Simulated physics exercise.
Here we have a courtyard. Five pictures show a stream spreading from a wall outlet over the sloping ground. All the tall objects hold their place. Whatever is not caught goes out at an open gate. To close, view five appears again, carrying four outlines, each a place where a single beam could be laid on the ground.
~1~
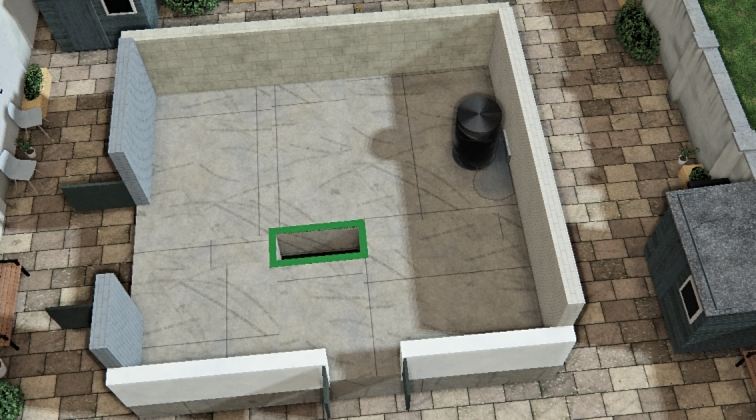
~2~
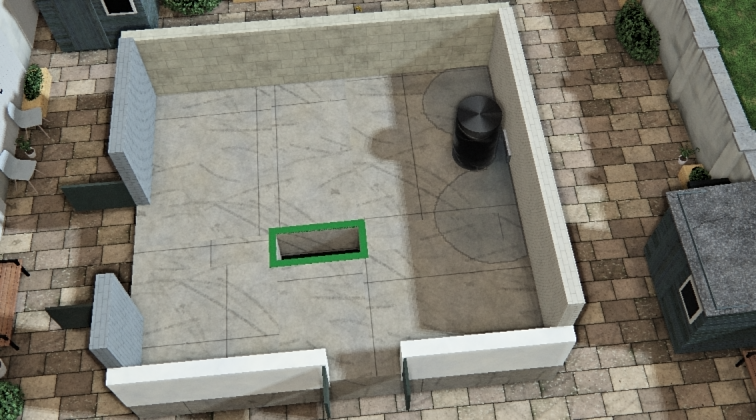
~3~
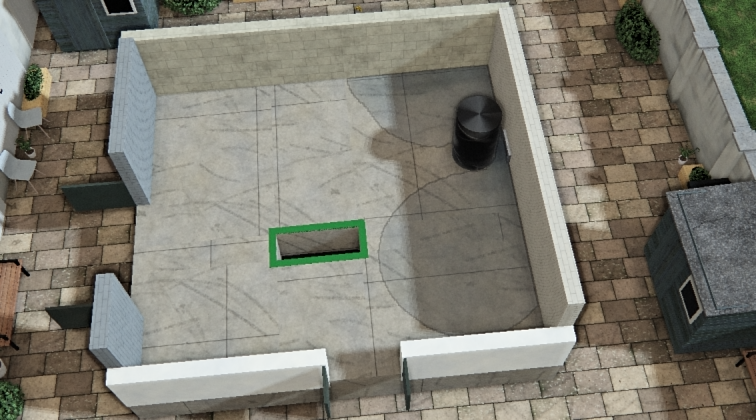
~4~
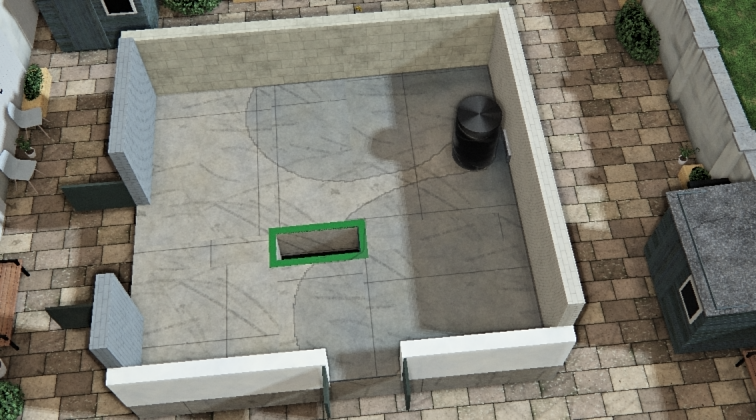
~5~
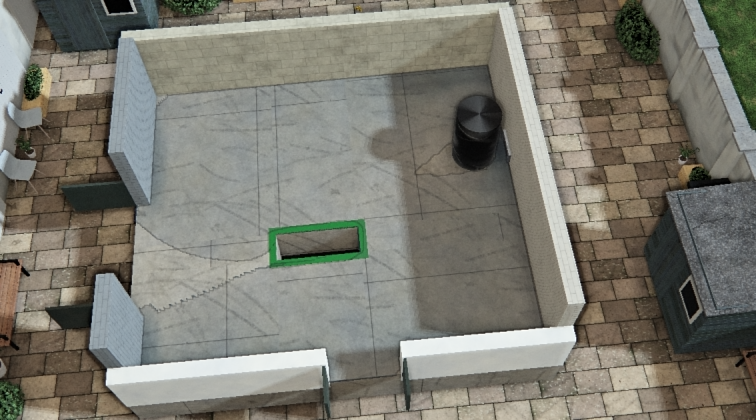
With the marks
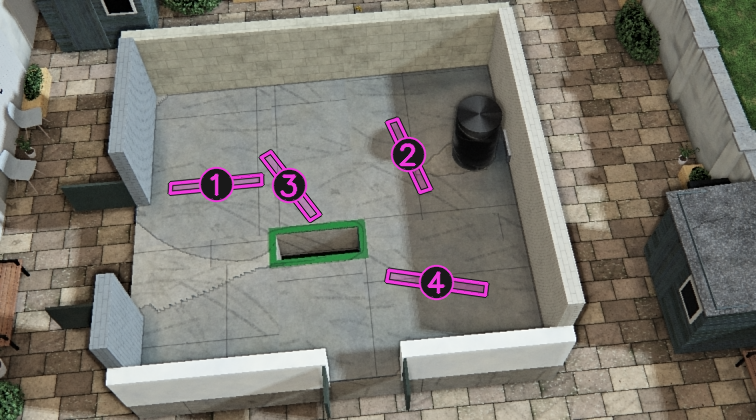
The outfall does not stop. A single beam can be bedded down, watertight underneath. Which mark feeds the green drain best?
The best place is 4.
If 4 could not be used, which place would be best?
3 it is.
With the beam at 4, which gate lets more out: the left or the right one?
The left gate.
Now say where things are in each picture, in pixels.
Outfall at (507, 147); green drain at (318, 243); open gate at (147, 259); open gate at (364, 363); water covers 2 % of the ground and shows as far out as (503, 192); green drain still dry.
Water covers 12 % of the ground and shows as far out as (459, 247); green drain still dry.
Water covers 27 % of the ground and shows as far out as (424, 315); green drain still dry.
Water covers 52 % of the ground and shows as far out as (250, 105); green drain taking water.
Water covers 86 % of the ground and shows as far out as (143, 336); green drain taking water.
On the marked copy, 1 from (170, 188) to (261, 179); 2 from (392, 120) to (425, 190); 3 from (266, 154) to (314, 217); 4 from (387, 275) to (486, 289).
Choosing 1, about 11 % of the stream runs into the green drain, about 85 % out by the gates.
Choosing 2, about 9 % of the stream runs into the green drain, about 91 % out by the gates.
Choosing 3, about 19 % of the stream runs into the green drain, about 81 % out by the gates.
Choosing 4, about 30 % of the stream runs into the green drain, about 70 % out by the gates.
